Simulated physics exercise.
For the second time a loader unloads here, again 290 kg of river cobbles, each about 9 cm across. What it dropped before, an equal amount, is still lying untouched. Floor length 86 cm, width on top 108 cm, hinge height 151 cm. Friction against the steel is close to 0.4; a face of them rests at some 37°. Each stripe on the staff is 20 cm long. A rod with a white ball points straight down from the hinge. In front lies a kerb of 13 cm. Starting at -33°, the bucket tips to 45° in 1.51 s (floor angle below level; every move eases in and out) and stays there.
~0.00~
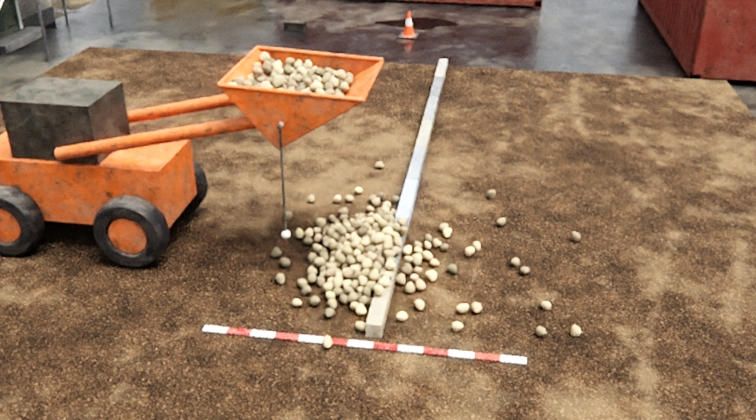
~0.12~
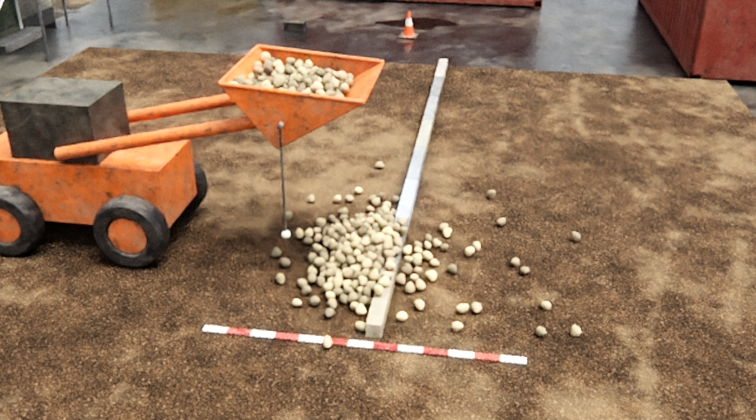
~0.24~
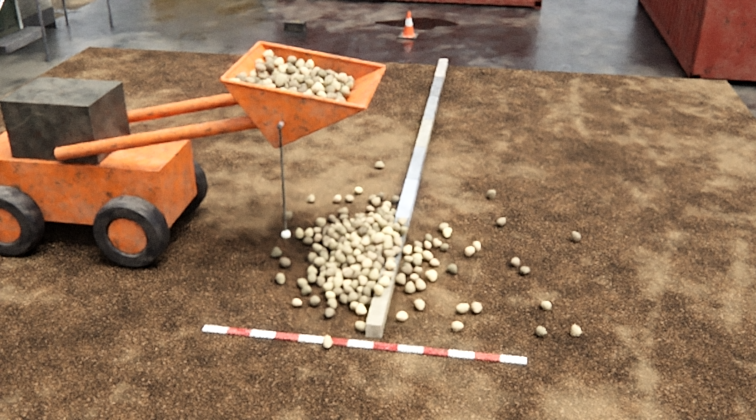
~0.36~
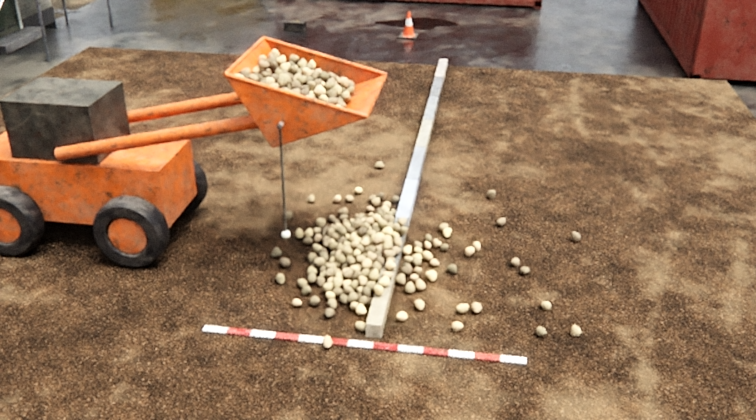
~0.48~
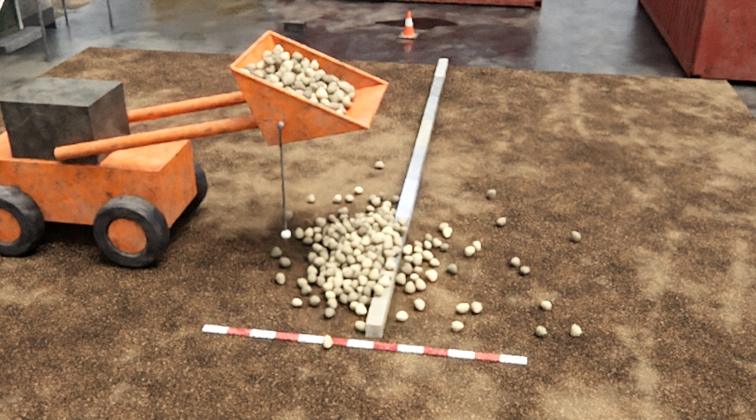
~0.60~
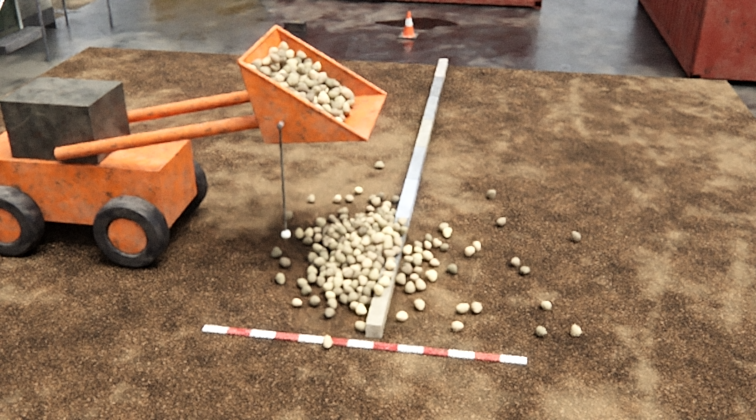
On a patch of brown dirt, an orange loader held its bucket of pale, rounded stones above a scattered pile beside a long bar, then gradually tilted the bucket's front edge downward to the right.
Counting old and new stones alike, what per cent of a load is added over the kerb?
About 64 per cent.
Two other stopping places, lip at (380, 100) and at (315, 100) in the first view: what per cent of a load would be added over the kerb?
About 80 and 5 per cent.
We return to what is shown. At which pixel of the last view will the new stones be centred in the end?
Around (417, 255).
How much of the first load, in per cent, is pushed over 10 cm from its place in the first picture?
Roughly 15 per cent of them.
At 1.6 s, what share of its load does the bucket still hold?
About 20 per cent.
After 1.1 s the floor is at 33°; in per cent of one load, 99 in the bucket, 89 on this side of the kerb, 12 over the kerb; the foremost stones are at (532, 264).
After 1.6 s the floor is at 45°; in per cent of one load, 19 in the bucket, 156 on this side of the kerb, 25 over the kerb; the foremost stones are at (532, 264).
After 2.0 s the floor is at 45°; in per cent of one load, 0 in the bucket, 140 on this side of the kerb, 60 over the kerb; the foremost stones are at (533, 272).
After 4.6 s the floor is at 45°; in per cent of one load, 0 in the bucket, 124 on this side of the kerb, 76 over the kerb; the foremost stones are at (560, 280). Net gain over the kerb, 64.
